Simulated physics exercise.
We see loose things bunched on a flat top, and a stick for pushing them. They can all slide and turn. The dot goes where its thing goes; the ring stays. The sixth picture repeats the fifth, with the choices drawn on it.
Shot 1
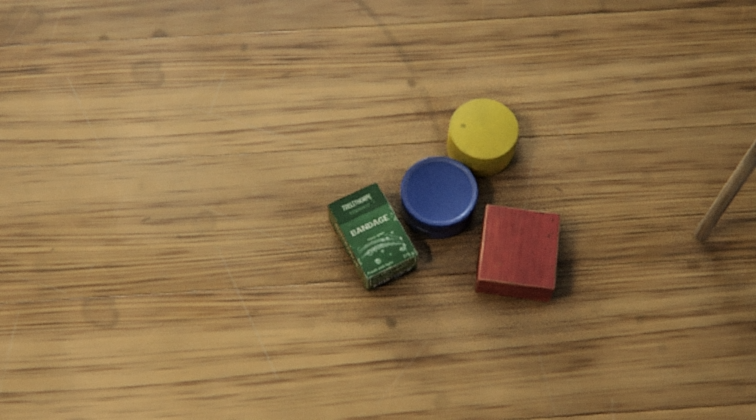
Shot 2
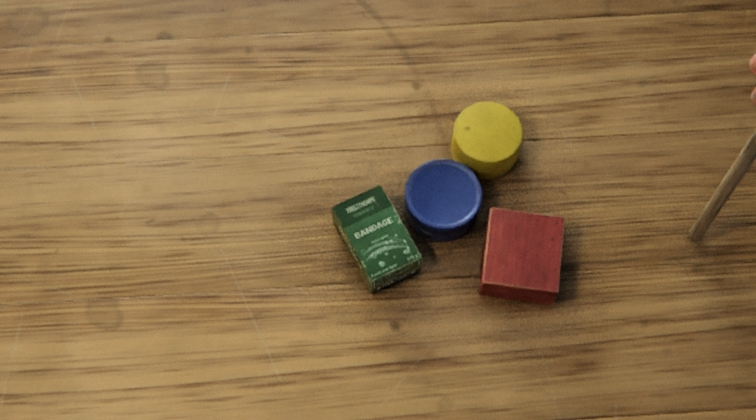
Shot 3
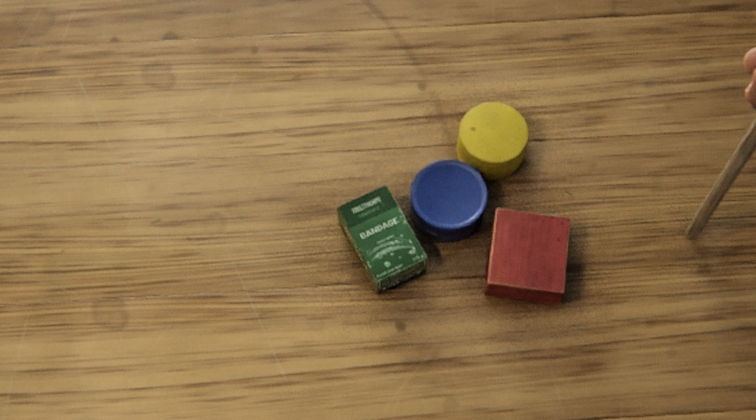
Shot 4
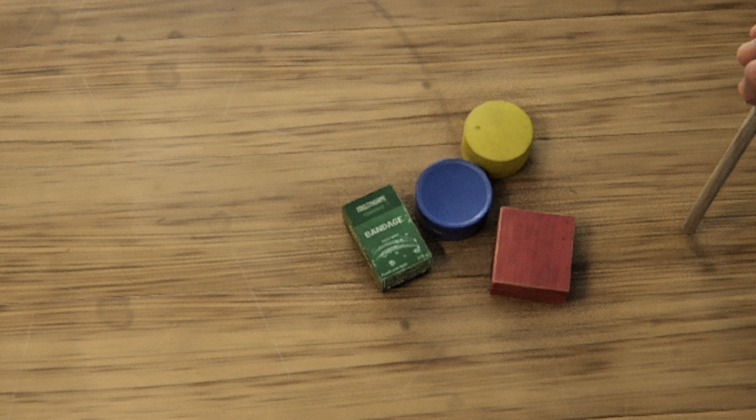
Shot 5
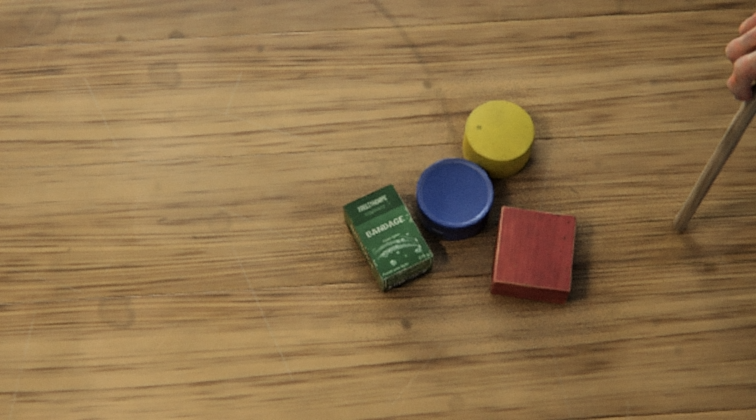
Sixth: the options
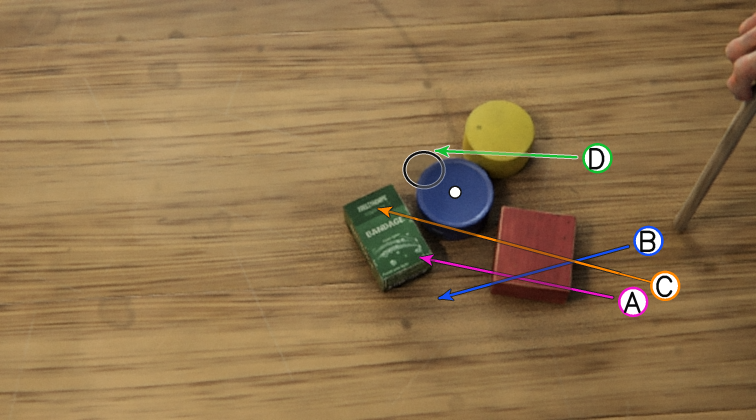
On a wooden tabletop, a hand at right edges a stick left near four motionless objects.
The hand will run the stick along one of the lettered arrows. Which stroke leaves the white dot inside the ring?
B.
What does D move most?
It is the yellow tin.
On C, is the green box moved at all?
On that stroke, yes.
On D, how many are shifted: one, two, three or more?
One.
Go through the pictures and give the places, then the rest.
The first frame shows blue tub (439, 198); green box (372, 236); red block (518, 253).
The second frame shows red block (522, 256); yellow tin (487, 141).
The third frame shows blue tub (449, 201); green box (382, 239).
The fourth frame shows red block (533, 255); yellow tin (497, 140).
The fifth frame shows blue tub (454, 200); green box (388, 237); red block (534, 255).
On the marked copy, A from (613, 298) to (420, 258); B from (628, 246) to (439, 298); C from (620, 274) to (378, 209); D from (577, 157) to (436, 151); the ring at (424, 169); the white dot at (455, 192).
Taking B. A third of the way, foot of the stick (560, 266); blue tub (451, 199); red block (517, 257).
Two thirds of the way, foot of the stick (492, 285); blue tub (423, 185); red block (455, 253).
When it is over, foot of the stick (439, 299); blue tub (420, 180); red block (437, 248); green box (341, 210); the dot on the blue tub is in the ring.
As for the rest, A leaves the dotted thing at (422, 146); C leaves the dotted thing at (385, 162); D leaves the dotted thing at (454, 200).
